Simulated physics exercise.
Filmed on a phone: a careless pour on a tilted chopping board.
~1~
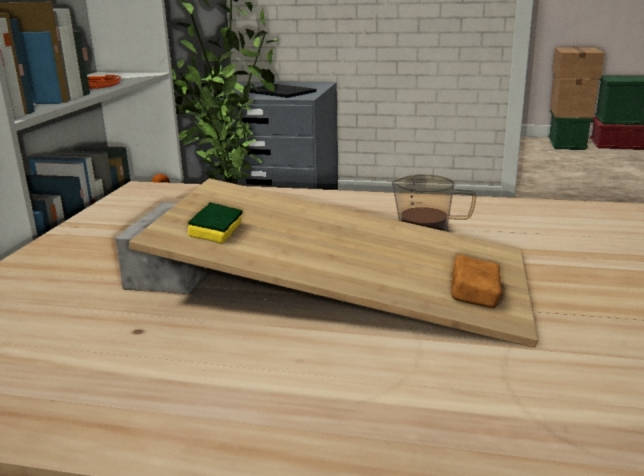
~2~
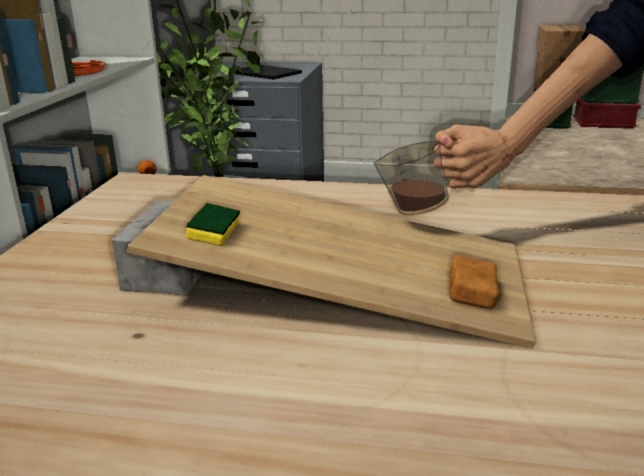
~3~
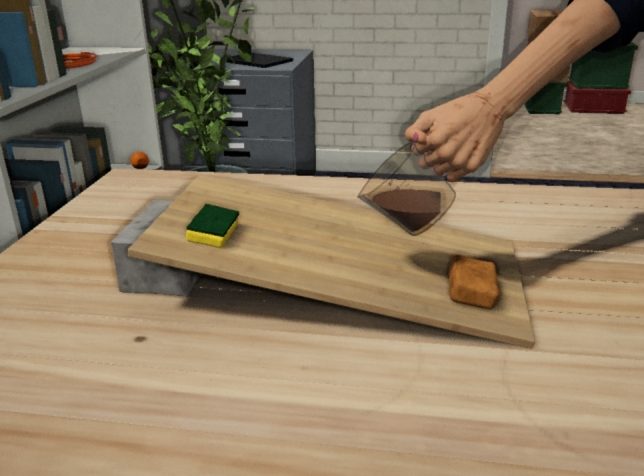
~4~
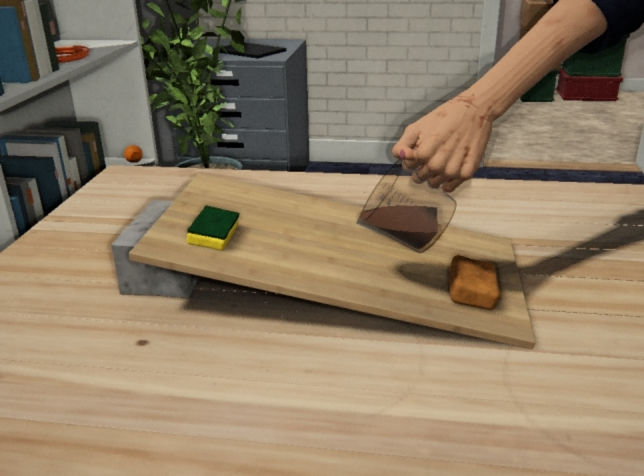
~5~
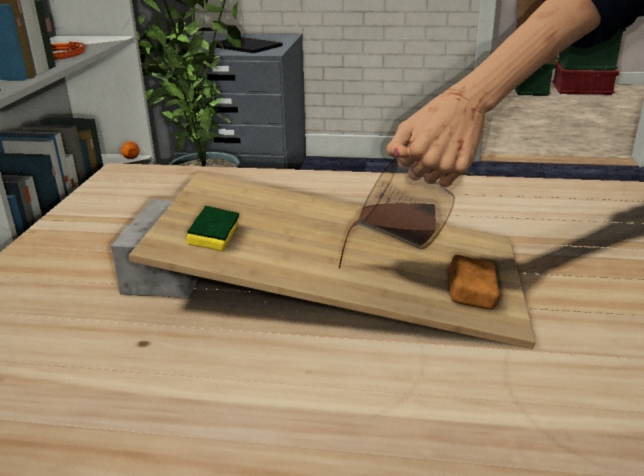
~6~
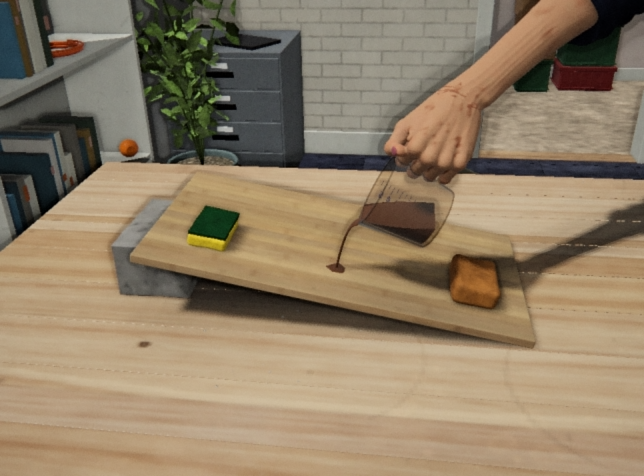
A hand lifting a measuring jug and pouring dark liquid onto a sloping chopping board, between a sponge and a bread roll.
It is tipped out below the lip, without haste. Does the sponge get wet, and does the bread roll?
The sponge remains untouched and the bread roll ends up in the puddle.
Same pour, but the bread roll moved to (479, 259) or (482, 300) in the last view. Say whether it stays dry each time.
In the first try it is reached; in the second it is reached.
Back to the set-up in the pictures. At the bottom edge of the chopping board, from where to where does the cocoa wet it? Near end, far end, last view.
Between (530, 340) and (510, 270).
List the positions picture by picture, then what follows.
In the first frame, the chopping board slopes down to the right; measuring jug (424, 205) about a quarter full; sponge (216, 223); bread roll (476, 281).
In the second frame, measuring jug about a quarter full, surface at (419, 189); sponge (214, 225).
In the third frame, measuring jug (409, 189) tipped 45° with all of its load; bread roll (473, 282).
In the fourth frame, the chopping board slopes down to the right; measuring jug (407, 207) tipped 55° with all of its load; sponge (214, 228).
In the fifth frame, the first of it lands; measuring jug (406, 204) tipped 60° with all of its load; bread roll (473, 282).
In the sixth frame, the first of it lands; measuring jug (406, 203) tipped 60° with all of its load; sponge (214, 229); bread roll (474, 282).
A moment on, it runs down to the right; the sponge is untouched; the bread roll is untouched.
Further on, it runs down to the right and off the end; the sponge is untouched; the bread roll is reached.
When it is over, it runs down to the right and off the end; the sponge is untouched; the bread roll is reached.
